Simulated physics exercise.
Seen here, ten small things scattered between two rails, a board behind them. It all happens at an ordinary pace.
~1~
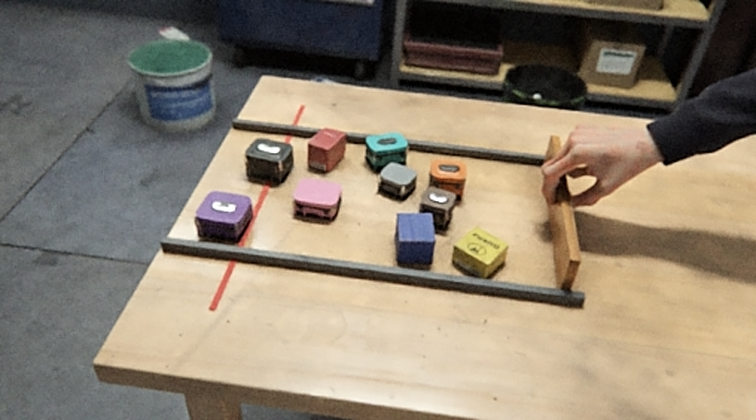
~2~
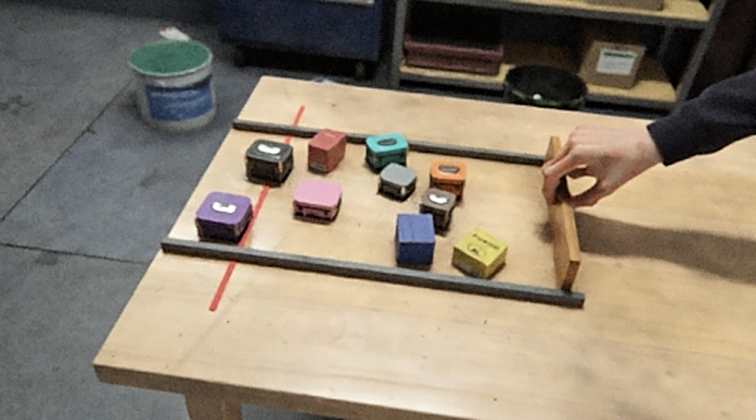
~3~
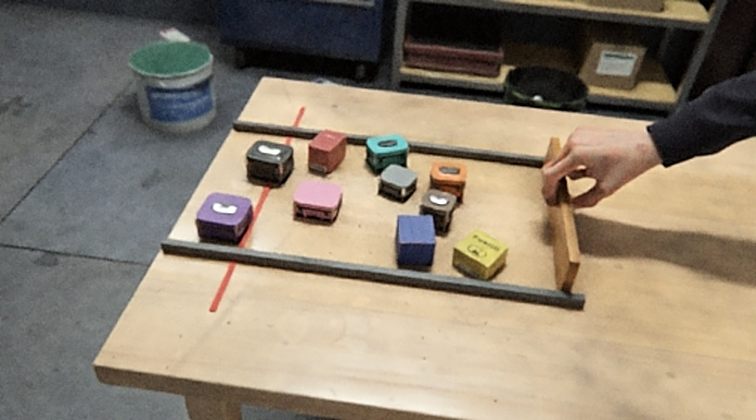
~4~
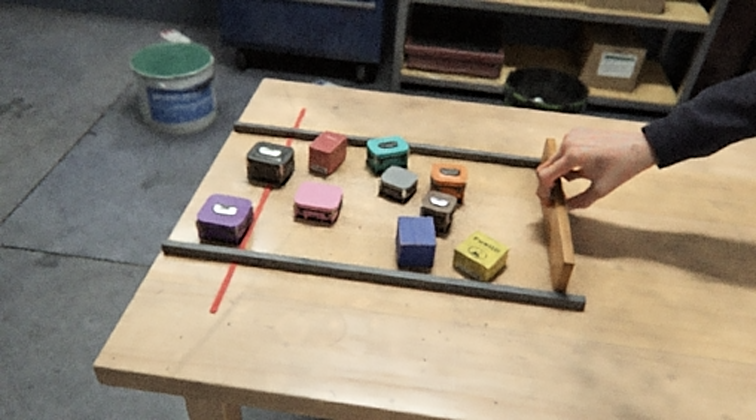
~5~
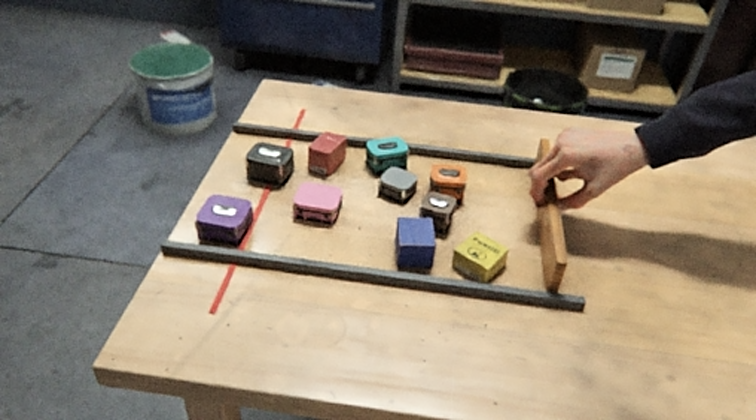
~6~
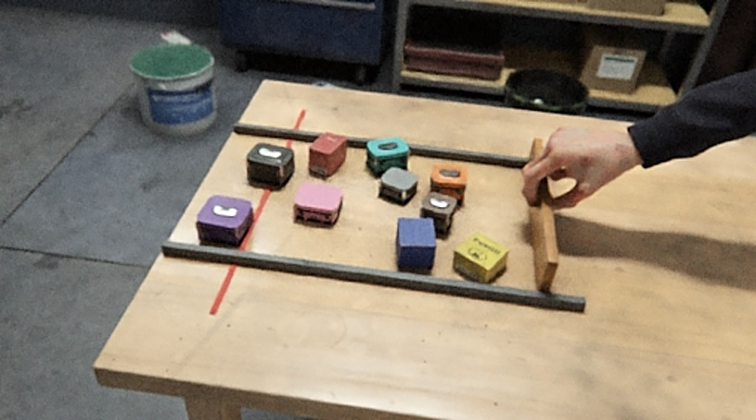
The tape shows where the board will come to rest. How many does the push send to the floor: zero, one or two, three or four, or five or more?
Outcome: The number that fall off is one or two.
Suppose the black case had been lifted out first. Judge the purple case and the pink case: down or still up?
The purple case drops off; the pink case is kept.
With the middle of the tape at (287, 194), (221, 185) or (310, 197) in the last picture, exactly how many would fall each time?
The counts: 0, 6 and 0.
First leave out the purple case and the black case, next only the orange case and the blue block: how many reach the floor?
Fallen: 0, and 0 in the other try.
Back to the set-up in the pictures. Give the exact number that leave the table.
It comes to 2.
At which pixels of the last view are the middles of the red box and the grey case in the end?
The red box stops around (234, 143); the grey case around (225, 167).
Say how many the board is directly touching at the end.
The number is 4.
Early on, none off yet; purple case at rest near (226, 220); black case at rest near (271, 164); red box at rest near (328, 154).
A while later, none off yet; purple case at rest near (226, 220); black case at rest near (268, 164); red box travelled a little near (308, 152).
Finally, the number that fall off is one or two; lost, black case and purple case.
